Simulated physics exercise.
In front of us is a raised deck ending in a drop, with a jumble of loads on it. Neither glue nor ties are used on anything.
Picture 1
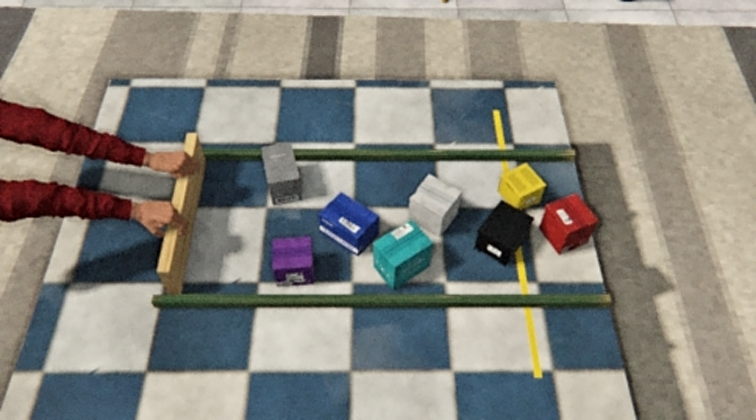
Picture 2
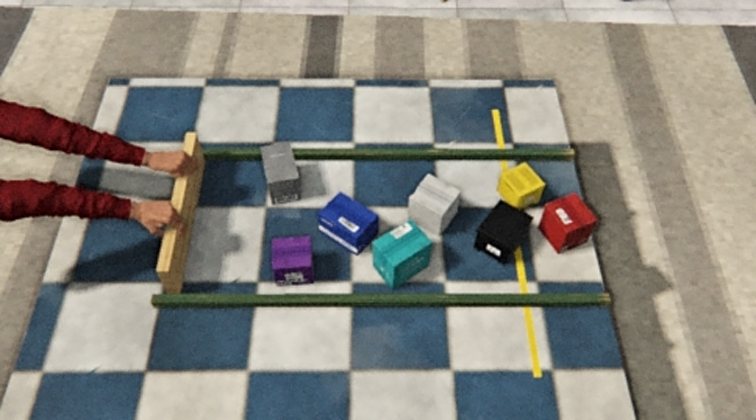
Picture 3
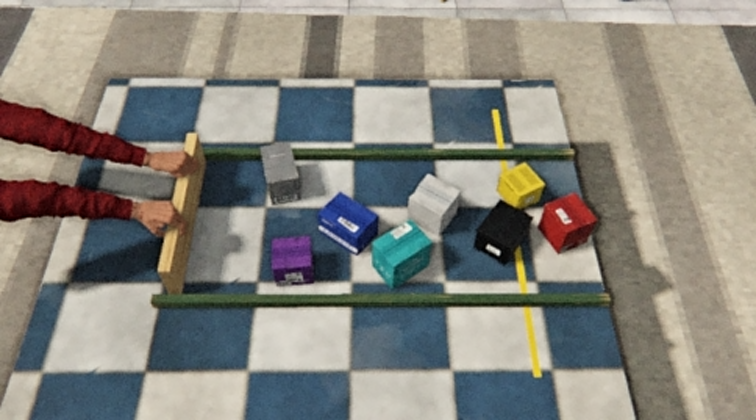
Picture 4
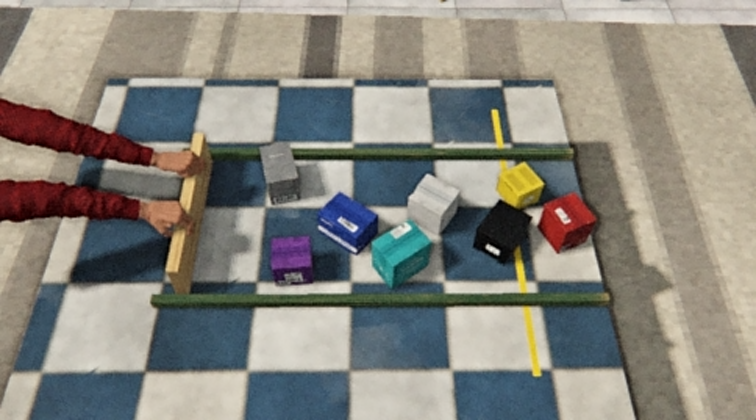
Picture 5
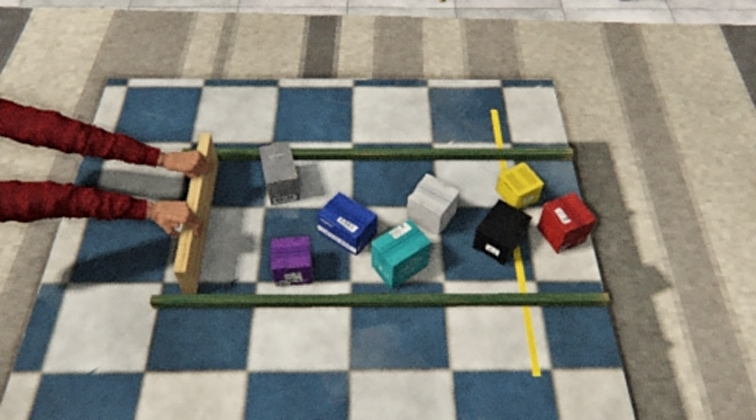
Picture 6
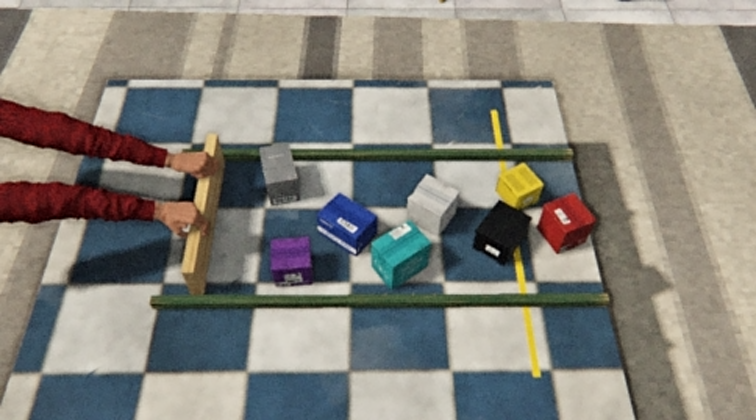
A blue-and-white checked deck with striped ground around it is seen from above at a slant. Grey, purple, blue, turquoise, white, black, yellow and red boxes lie scattered from left to right between two green rails, the black and yellow ones near a yellow line. Two red-sleeved arms hold a wooden plank at the left, then slide it slightly rightward, while the boxes and camera stay still.
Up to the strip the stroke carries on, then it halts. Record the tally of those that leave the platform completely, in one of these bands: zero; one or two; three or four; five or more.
Tally: One or two.
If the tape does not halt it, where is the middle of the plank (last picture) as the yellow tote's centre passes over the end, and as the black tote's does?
Roughly at (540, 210) and roughly at (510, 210).
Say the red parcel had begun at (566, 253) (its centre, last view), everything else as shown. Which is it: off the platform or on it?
In that case it ends up off.
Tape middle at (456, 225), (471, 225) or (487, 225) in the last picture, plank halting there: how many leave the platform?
In order, the counts are 0, 1 and 1.
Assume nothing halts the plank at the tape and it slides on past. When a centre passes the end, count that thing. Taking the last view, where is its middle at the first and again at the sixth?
First: Around (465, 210). Next: Around (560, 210).
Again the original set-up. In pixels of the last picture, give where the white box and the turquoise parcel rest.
The first sits around (562, 200), while the other sits around (582, 264).
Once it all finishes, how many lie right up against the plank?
Count: 3.
Early on, none off yet; red parcel at rest near (565, 224); yellow tote at rest near (519, 188); black tote at rest near (502, 233).
A while later, none off yet; red parcel travelled a little near (585, 223); yellow tote travelled a little near (529, 185); black tote travelled about its own width near (540, 229).
Finally, the number that fall off is one or two; lost, black tote and red parcel.
